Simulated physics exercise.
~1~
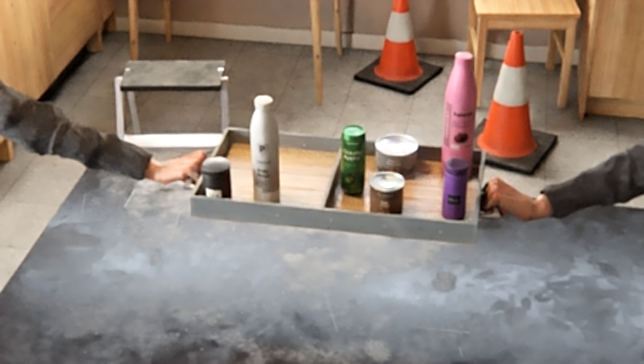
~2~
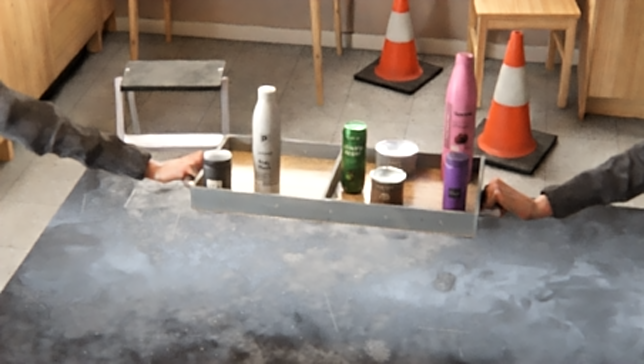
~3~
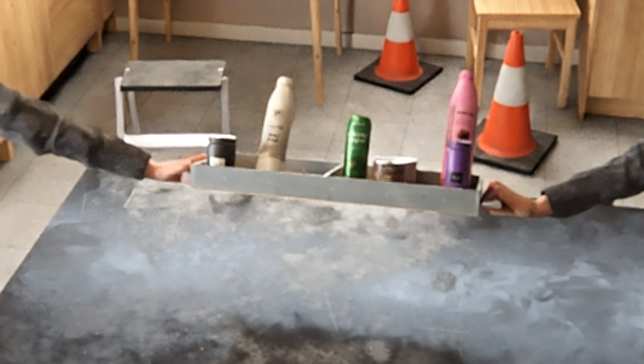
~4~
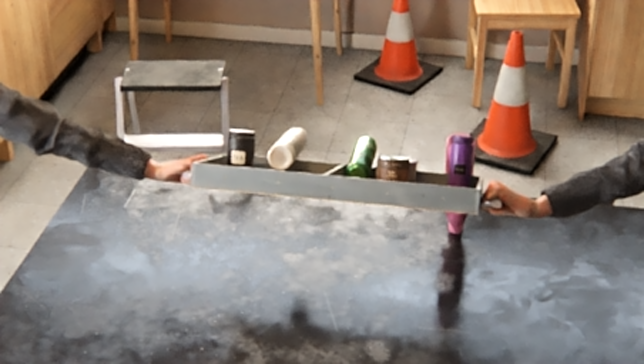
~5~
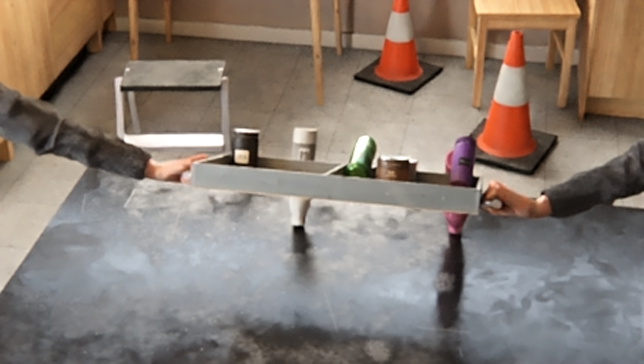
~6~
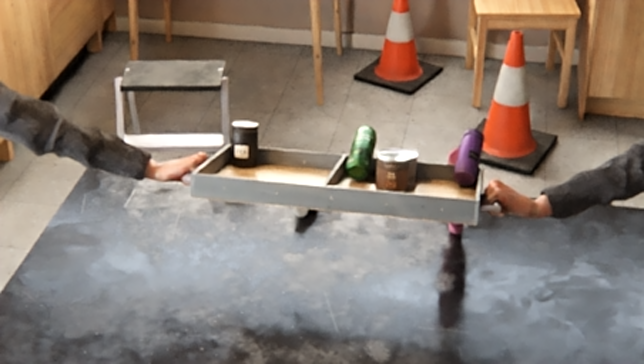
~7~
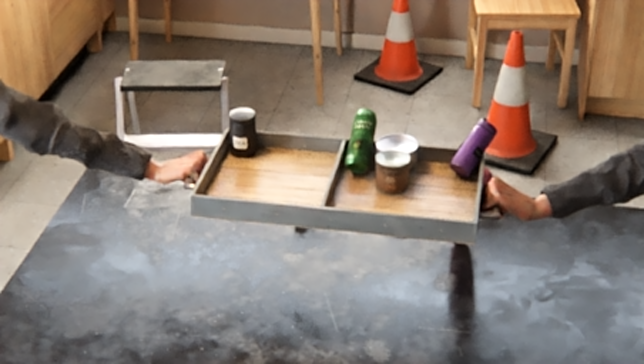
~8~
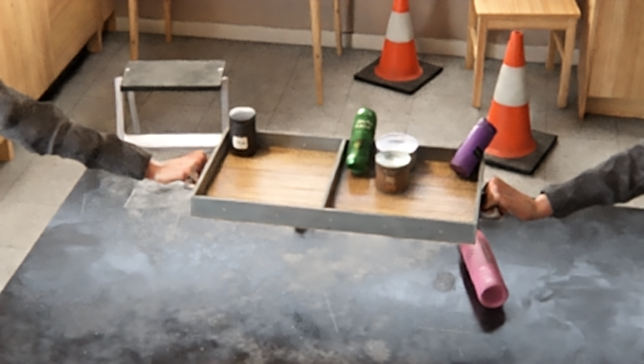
A pink bottle and a white bottle toppled over the far edge of a tray as two hands tipped it away and then levelled it. The green can and purple shaker were left tilted over inside, while the pink bottle ended up lying on the table.
